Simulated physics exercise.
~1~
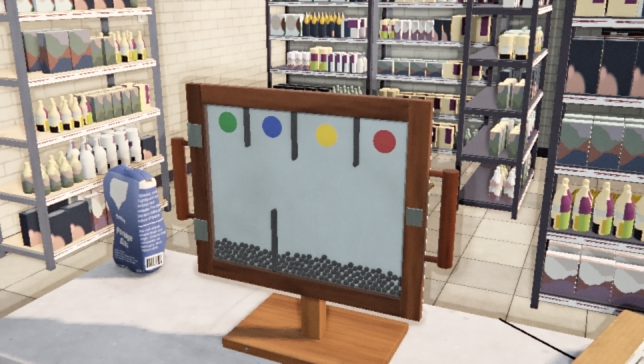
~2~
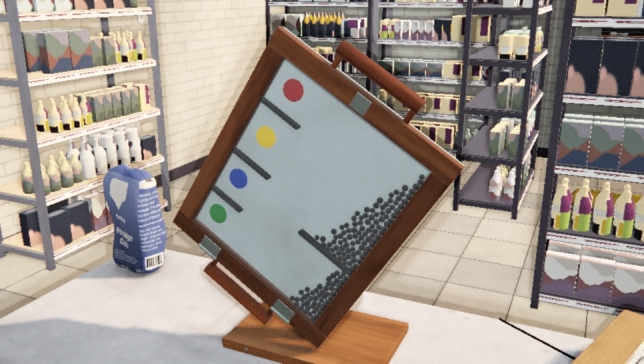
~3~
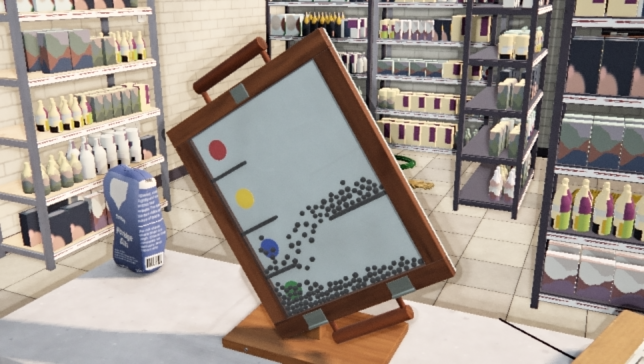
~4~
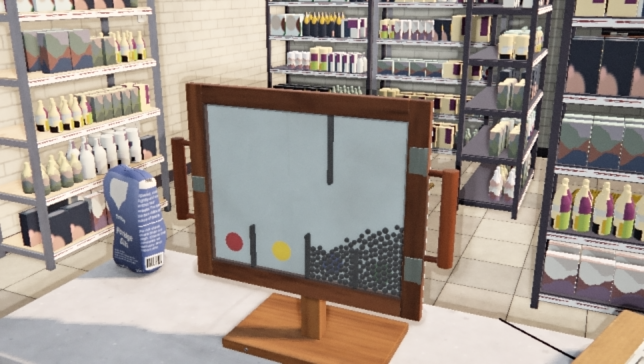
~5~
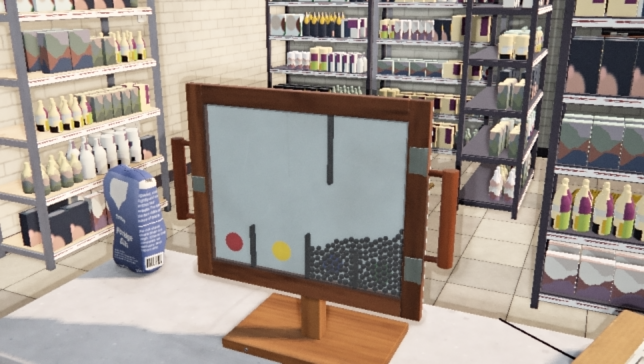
Wooden-framed clear case of black beads turning clockwise until upside down, the beads sliding and settling over the blue and green dots.
